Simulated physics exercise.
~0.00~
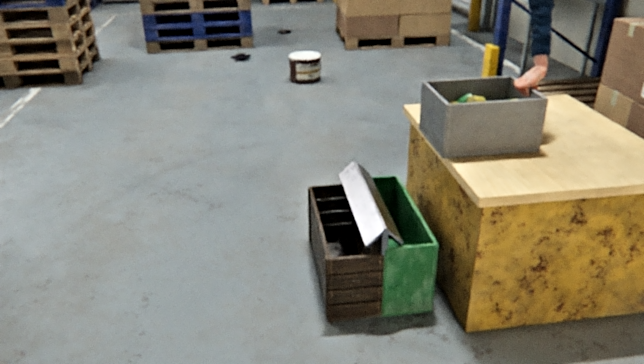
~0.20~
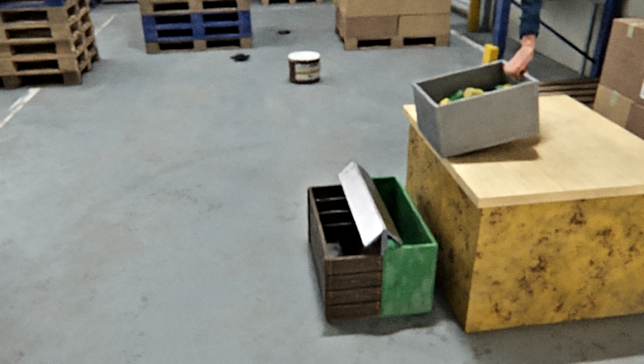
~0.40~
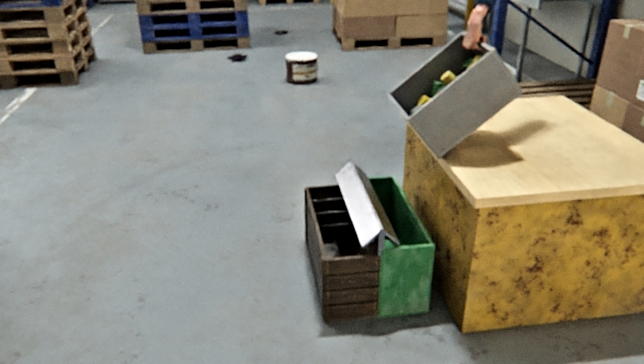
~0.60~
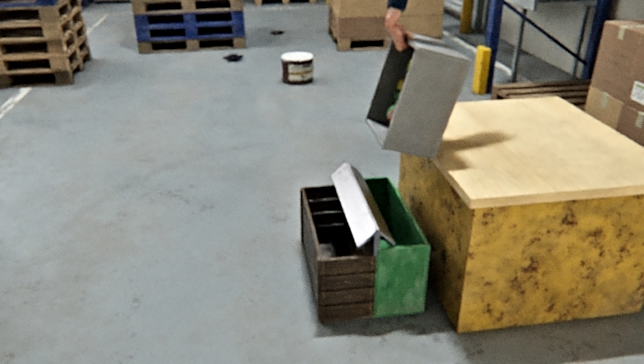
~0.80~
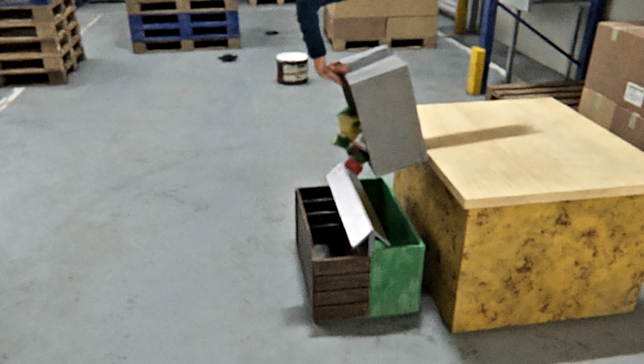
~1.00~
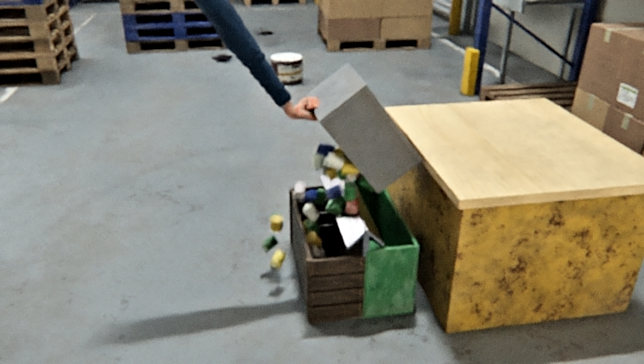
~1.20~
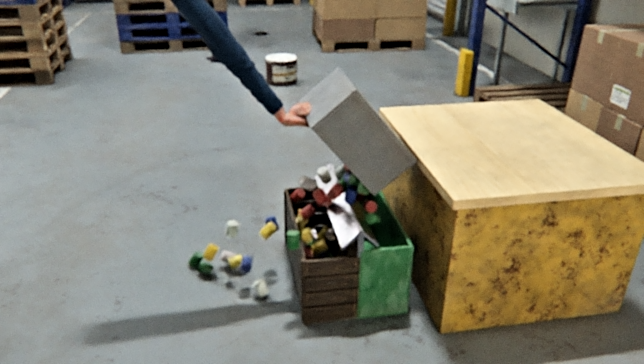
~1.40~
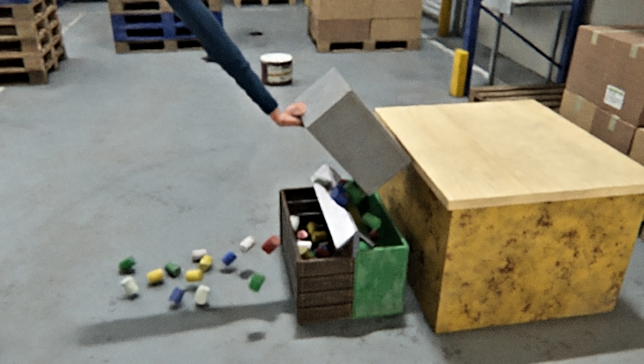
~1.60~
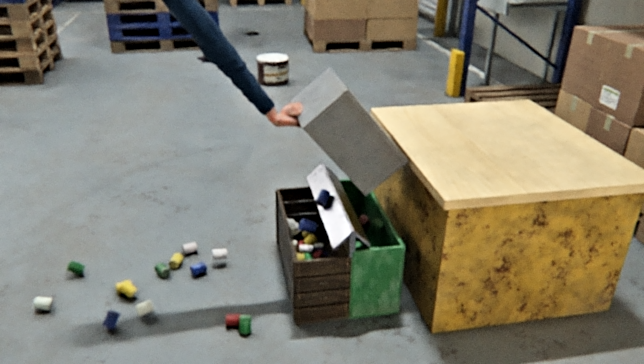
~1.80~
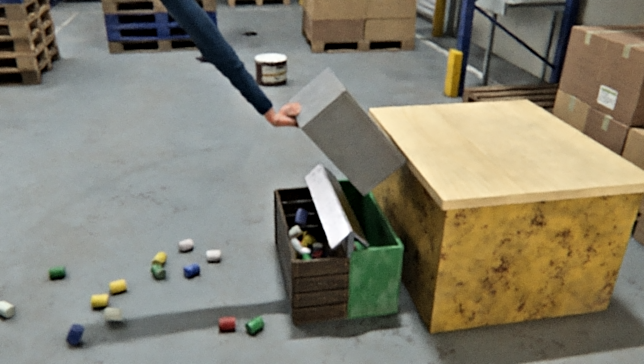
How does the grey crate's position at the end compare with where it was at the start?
At the start the grey crate sits level on top of the bench. By the end it is further left, held tipped over past the bench's edge above the black box and green trough.
